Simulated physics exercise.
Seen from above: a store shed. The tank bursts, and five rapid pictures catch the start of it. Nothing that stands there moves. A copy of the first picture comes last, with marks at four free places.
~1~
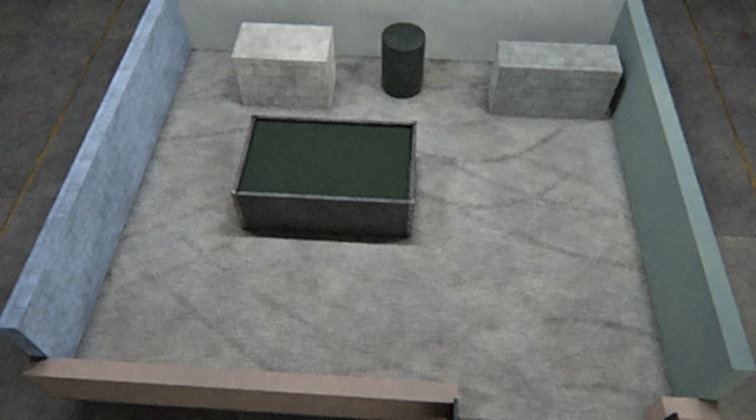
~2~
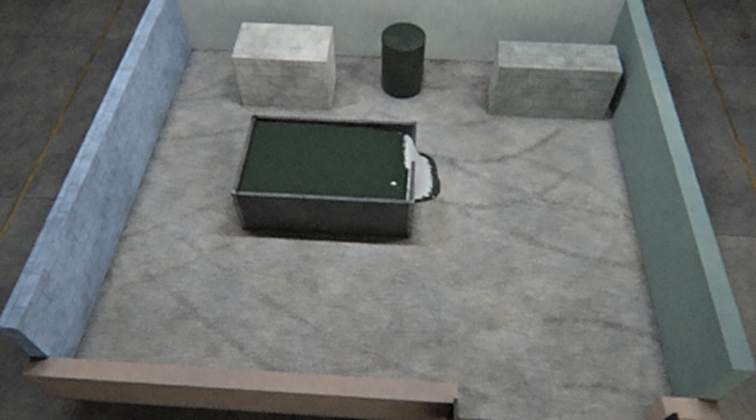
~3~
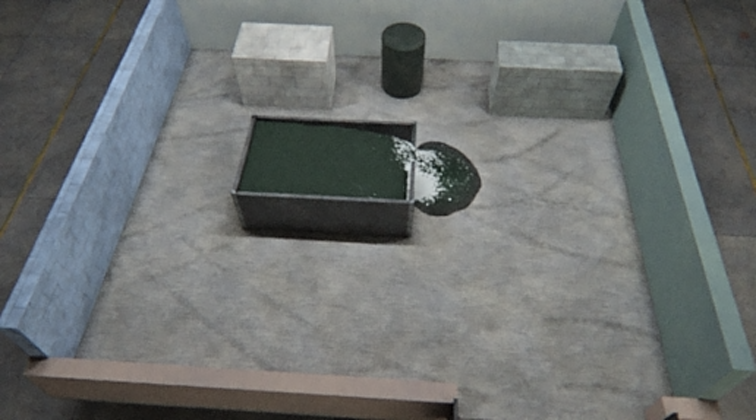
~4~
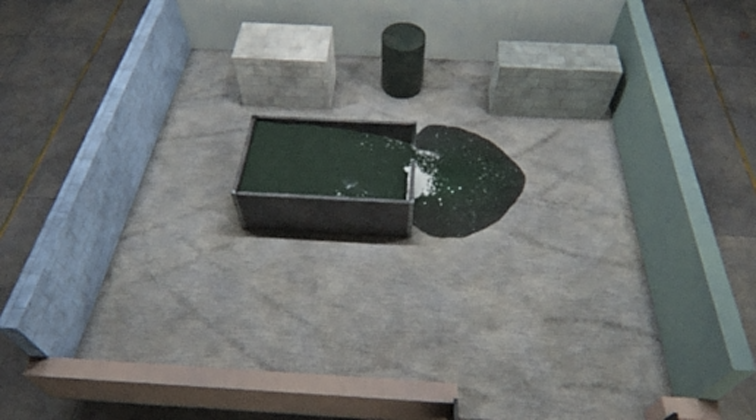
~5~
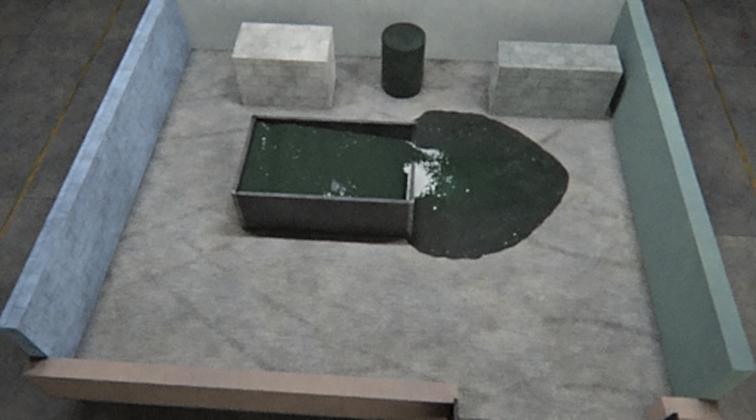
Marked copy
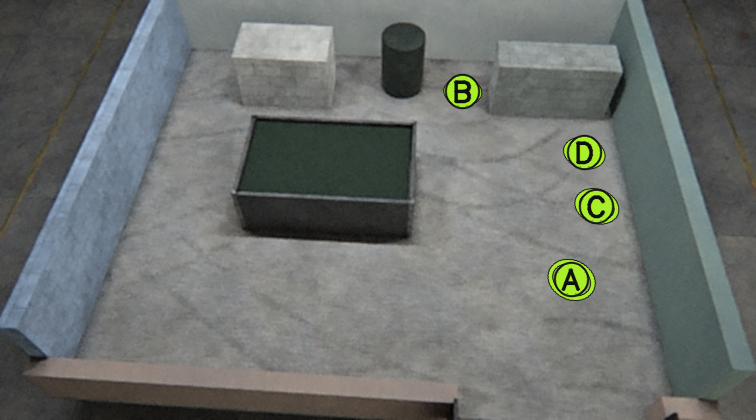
Dark green water pours from the right side of a tank and spreads across the floor.
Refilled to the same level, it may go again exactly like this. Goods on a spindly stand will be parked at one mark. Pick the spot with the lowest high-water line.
The best spot is B.
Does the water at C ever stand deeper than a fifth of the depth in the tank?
Yes, it does.
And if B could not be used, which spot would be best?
A it is.
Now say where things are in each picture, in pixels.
Tank full, its middle at (329, 160); open gate at (556, 394), in the first picture.
In the second picture, 1 % of the ground under water, visible out to (422, 156).
In the third picture, 3 % of the ground under water, visible out to (474, 187).
In the fourth picture, 7 % of the ground under water, visible out to (518, 175).
In the fifth picture, 13 % of the ground under water, visible out to (558, 168).
In lime, A at (571, 279); B at (462, 91); C at (596, 206); D at (584, 152).
For spot A, the water peaks at about 21 % of the depth that stood in the tank.
For spot B, the water peaks at about 11 % of the depth that stood in the tank.
For spot C, the water peaks at about 37 % of the depth that stood in the tank.
For spot D, the water peaks at about 45 % of the depth that stood in the tank.
